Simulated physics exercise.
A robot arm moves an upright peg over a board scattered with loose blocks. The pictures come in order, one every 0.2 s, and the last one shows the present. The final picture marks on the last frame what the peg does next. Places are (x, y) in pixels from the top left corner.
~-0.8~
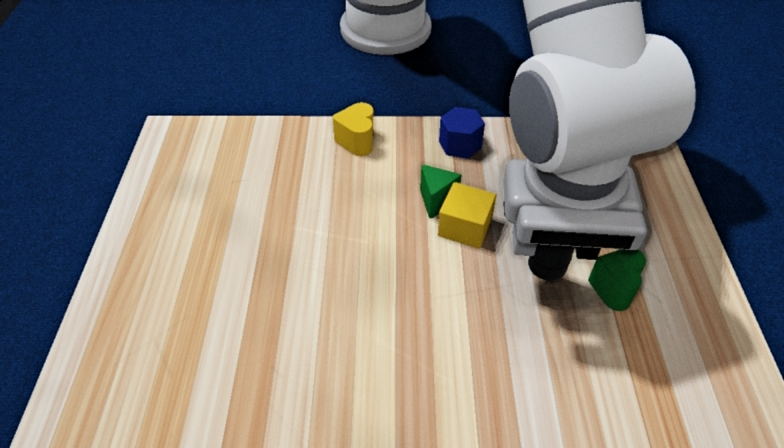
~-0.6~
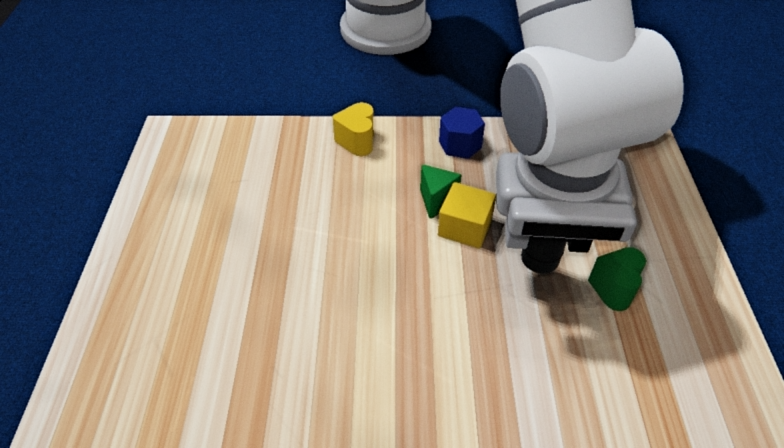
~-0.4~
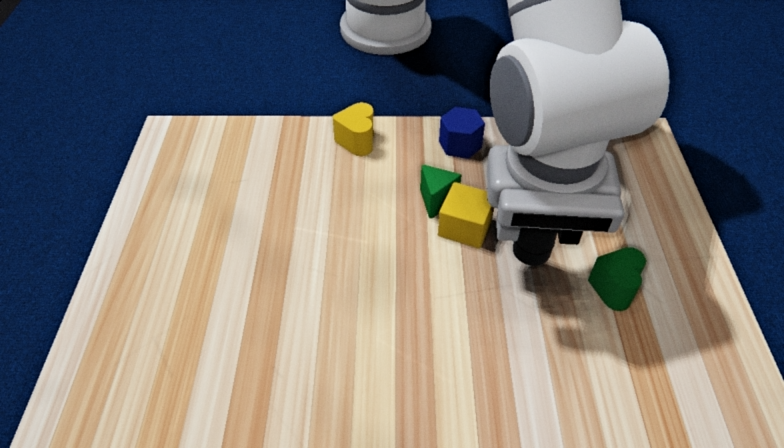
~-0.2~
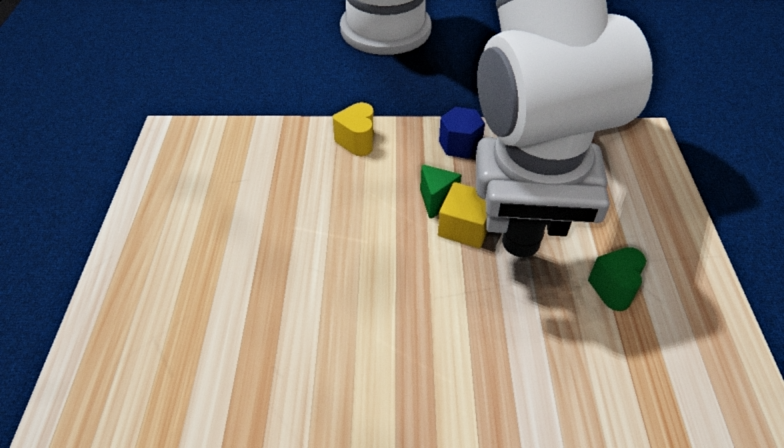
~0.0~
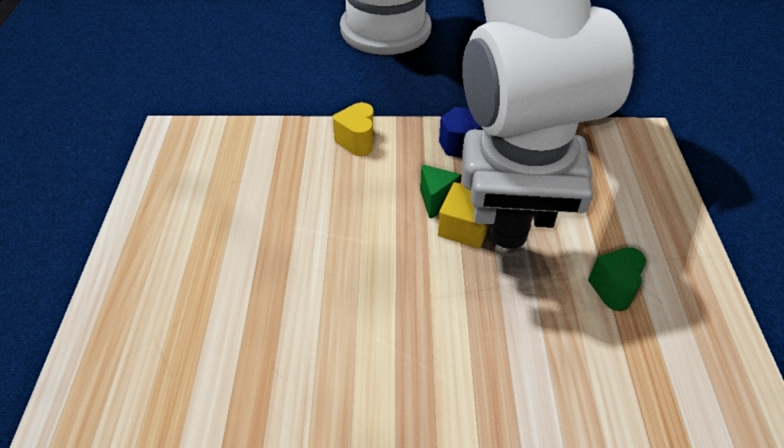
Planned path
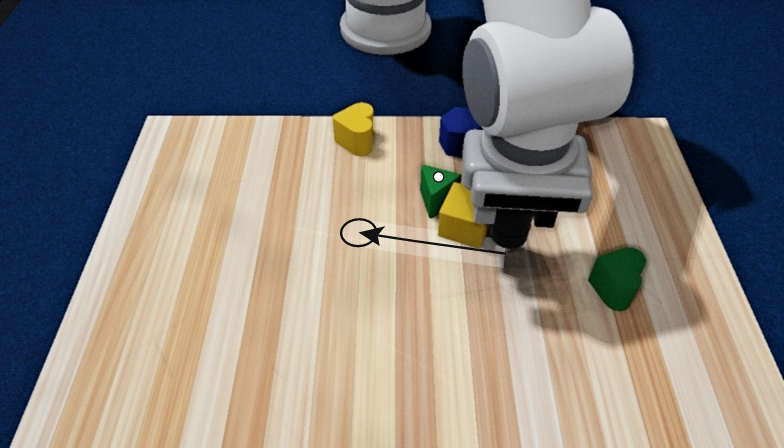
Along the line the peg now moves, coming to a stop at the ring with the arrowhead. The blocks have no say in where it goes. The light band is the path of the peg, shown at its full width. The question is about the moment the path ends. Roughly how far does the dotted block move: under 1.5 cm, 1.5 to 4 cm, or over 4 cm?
It is going to finish 1.5 to 4 cm from where it is now.
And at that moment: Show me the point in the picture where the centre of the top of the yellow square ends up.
It is at (427, 187).
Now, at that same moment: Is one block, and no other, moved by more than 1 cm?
Answer: No.
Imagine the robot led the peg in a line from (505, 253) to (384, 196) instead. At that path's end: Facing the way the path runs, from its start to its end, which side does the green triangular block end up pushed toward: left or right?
The green triangular block is shifted sideways to the right, facing along the path from start to end.
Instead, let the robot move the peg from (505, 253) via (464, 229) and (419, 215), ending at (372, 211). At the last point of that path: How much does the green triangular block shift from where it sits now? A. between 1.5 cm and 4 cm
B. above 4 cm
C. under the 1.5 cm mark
Option B.
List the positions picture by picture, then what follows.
The first picture shows peg tip (547, 266); block tops, green triangular block (439, 177); yellow square (469, 202).
The second picture shows peg (540, 260); blocks unchanged.
The third picture shows peg (531, 252); blocks unchanged.
The fourth picture shows peg (521, 244); blocks unchanged.
The fifth picture shows peg (508, 236); green triangular block (439, 177); yellow square (469, 202).
Path on the board, in a line from (505, 253) to (359, 232); the dot is on the green triangular block.
What follows on the original path. One third of the way, peg (457, 229); green triangular block (433, 167), turned 20° clockwise; yellow square (445, 192), turned 45° clockwise.
Two thirds of the way, peg (406, 222); green triangular block (431, 162), turned 50° clockwise; yellow square (427, 187), turned 75° clockwise.
At the end, peg (358, 215); green triangular block (431, 162), turned 50° clockwise; yellow square (427, 187), turned 80° clockwise.
